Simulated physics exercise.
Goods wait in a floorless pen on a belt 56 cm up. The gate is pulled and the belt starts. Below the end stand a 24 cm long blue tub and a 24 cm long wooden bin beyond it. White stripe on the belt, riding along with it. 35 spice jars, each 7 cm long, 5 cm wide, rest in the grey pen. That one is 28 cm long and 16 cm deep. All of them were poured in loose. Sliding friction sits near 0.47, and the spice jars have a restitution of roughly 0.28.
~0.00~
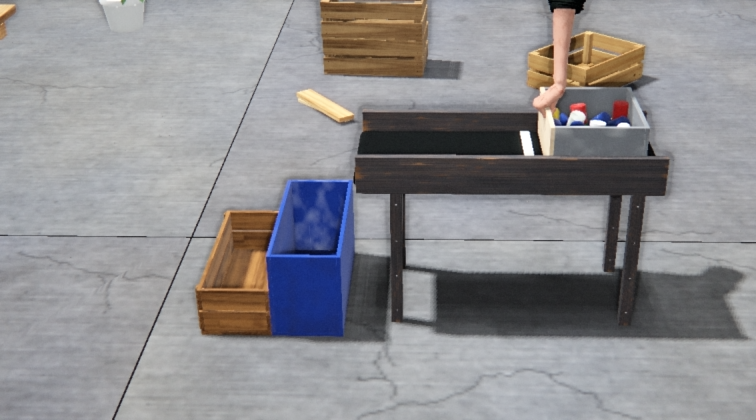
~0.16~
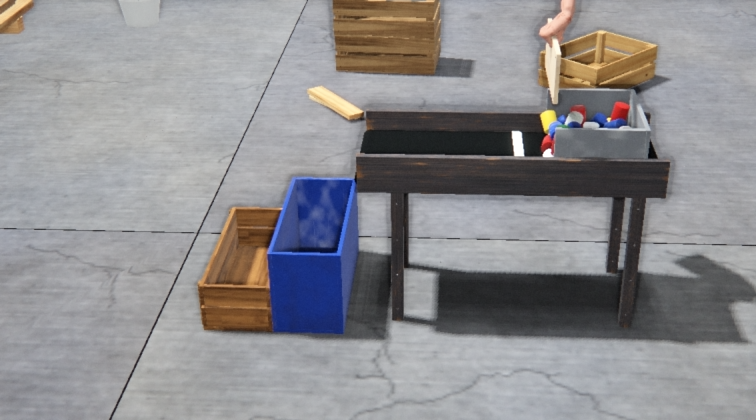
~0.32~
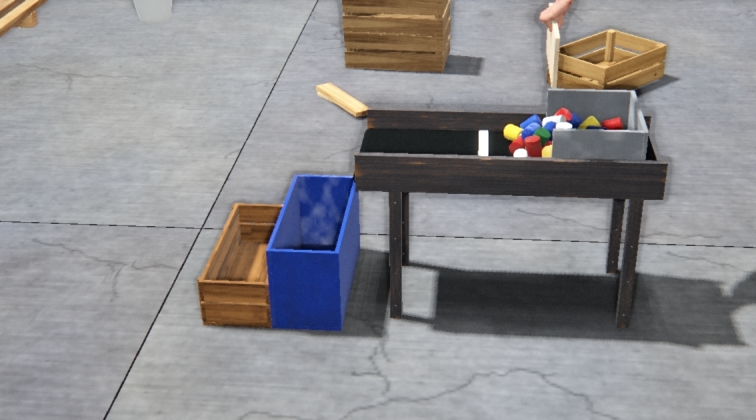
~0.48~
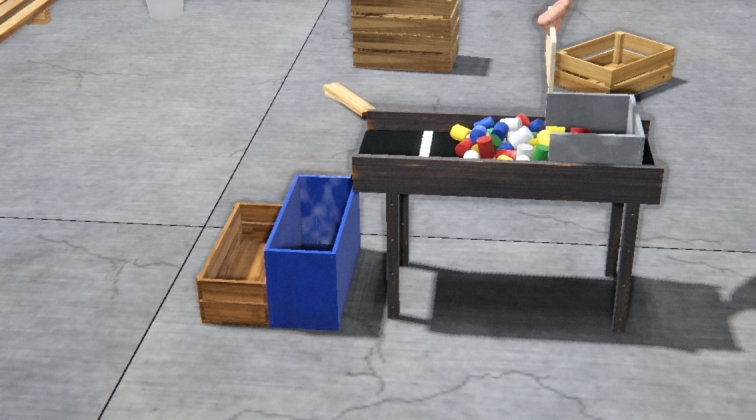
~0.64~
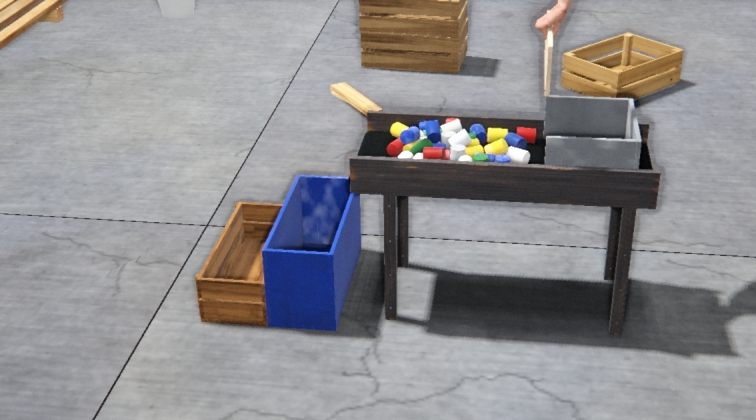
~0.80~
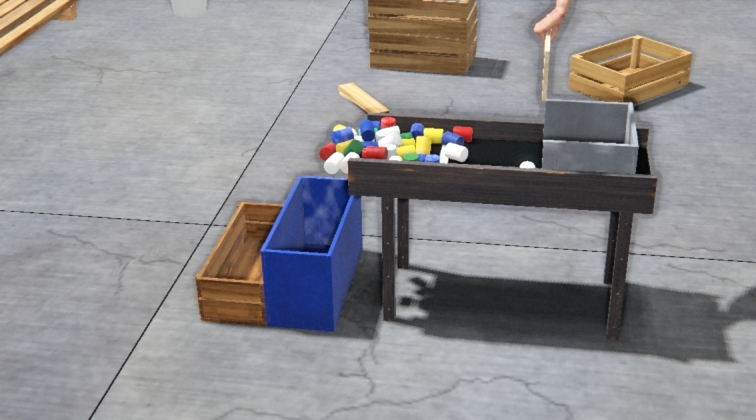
A dark wooden table with a black belt in its top stands on a cracked grey concrete floor, seen from above and to the side. A grey pen of colourful jars sits at its right end, a blue tub and brown bin stand below left, and crates lie behind. A hand lifts a wooden gate, the belt carries the jars left past the table's edge, and the camera drifts slightly.
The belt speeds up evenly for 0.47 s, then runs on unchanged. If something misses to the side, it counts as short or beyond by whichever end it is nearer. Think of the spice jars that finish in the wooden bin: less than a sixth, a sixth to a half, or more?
I'd reckon a majority of the load finishes in the wooden bin.
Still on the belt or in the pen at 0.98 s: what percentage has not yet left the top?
Estimate: Some 15 %.
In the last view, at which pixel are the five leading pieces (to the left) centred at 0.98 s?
They're centred near (271, 200).
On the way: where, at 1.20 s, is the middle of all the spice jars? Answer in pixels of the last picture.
Near pixel (250, 254).
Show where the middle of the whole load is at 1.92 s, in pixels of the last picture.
Estimated centre in the last picture: (255, 272).
After 0.98 s, 6 on the belt and 29 in the air.
After 1.20 s, 20 in the wooden bin, 1 on the belt and 14 in the air.
After 1.52 s, 31 in the wooden bin, 1 on the belt, 1 on the ground beyond the wooden bin and 2 in the air.
When it is over (at 1.92 s), 1 in the blue tub, 31 in the wooden bin and 3 on the ground beyond the wooden bin. Asked share, 31 of 35, 89 per cent.
